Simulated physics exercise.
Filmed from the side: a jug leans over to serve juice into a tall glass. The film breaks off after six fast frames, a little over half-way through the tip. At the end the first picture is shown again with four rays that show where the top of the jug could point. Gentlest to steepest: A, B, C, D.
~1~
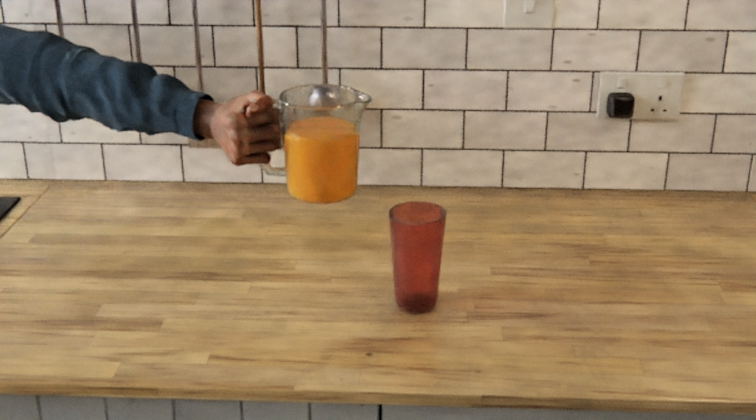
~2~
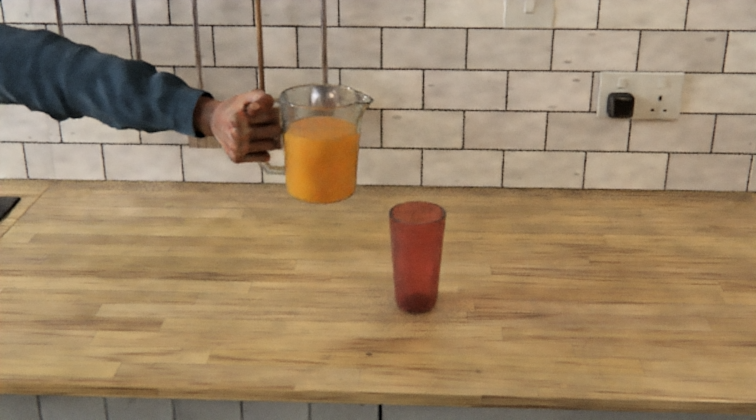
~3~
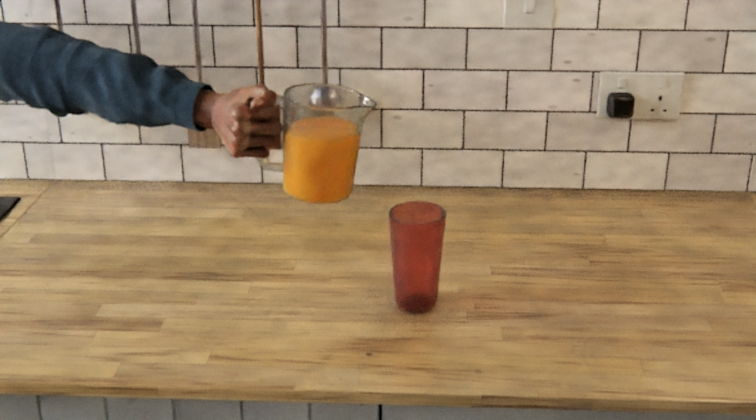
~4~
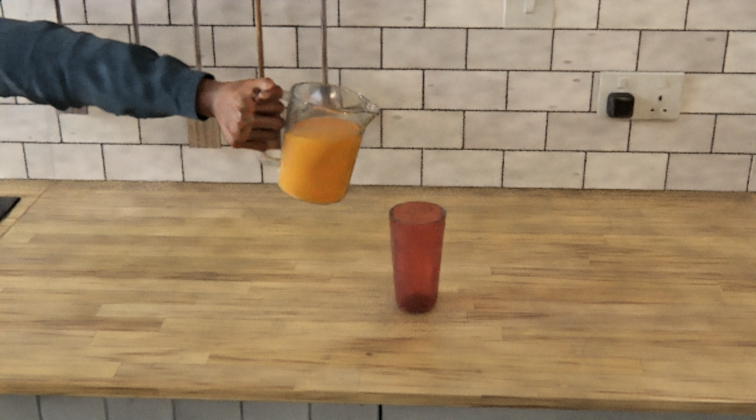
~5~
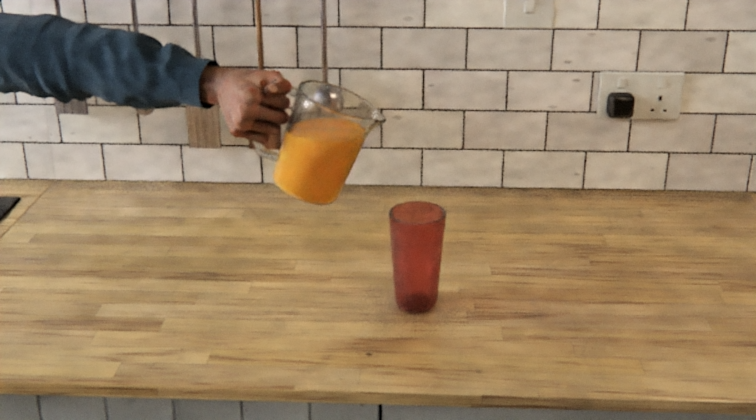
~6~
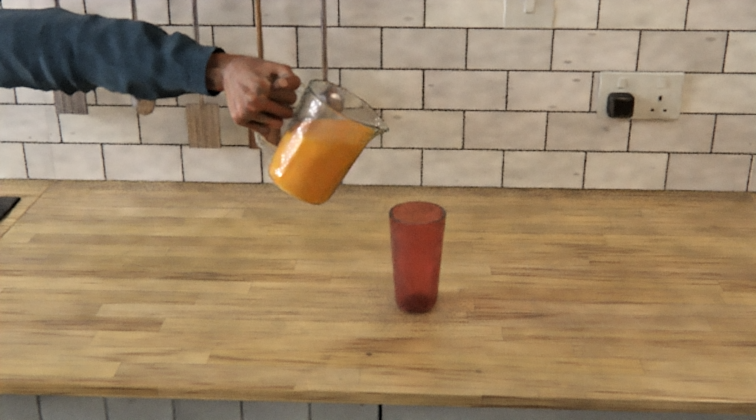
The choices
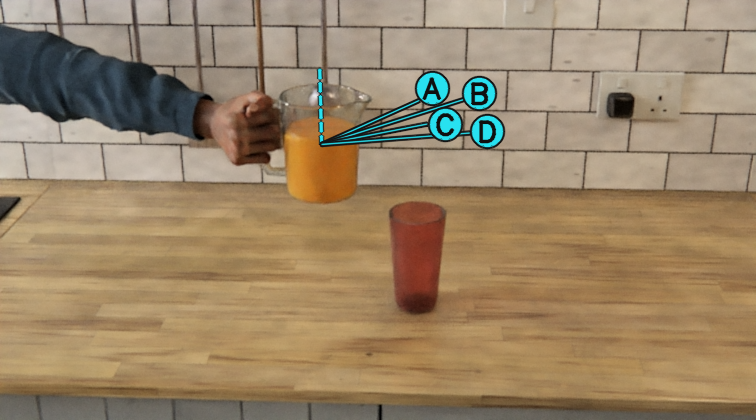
A glass jug of orange juice, held by a hand, tilts rightward above a red glass.
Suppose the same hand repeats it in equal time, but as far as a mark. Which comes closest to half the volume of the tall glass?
A is best.
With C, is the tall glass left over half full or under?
Over.
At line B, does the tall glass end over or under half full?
Over.
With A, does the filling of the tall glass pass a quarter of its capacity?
Yes.
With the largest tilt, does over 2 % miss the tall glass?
Yes, it does.
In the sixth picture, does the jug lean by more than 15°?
Yes.
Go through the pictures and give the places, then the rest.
Upright, lip at (370, 99); rim of the tall glass round (418, 212); nothing has left yet.
Upright, lip at (372, 100); nothing has left yet.
Tipped about 6°, lip at (375, 104); nothing has left yet.
Tipped about 13°, lip at (380, 111); nothing has left yet.
Tipped about 21°, lip at (384, 119); nothing has left yet.
Tipped about 30°, lip at (388, 129); nothing has left yet.
On the marked copy, A at (419, 100); B at (463, 99); C at (427, 124); D at (470, 133).
If A is chosen, the tall glass ends with about 49 % of what it can hold.
If B is chosen, the tall glass ends with about 69 % of what it can hold.
If C is chosen, the tall glass ends with about 87 % of what it can hold; 3 % of the juice is spilt.
If D is chosen, the tall glass ends with about 94 % of what it can hold; 10 % of the juice is spilt.
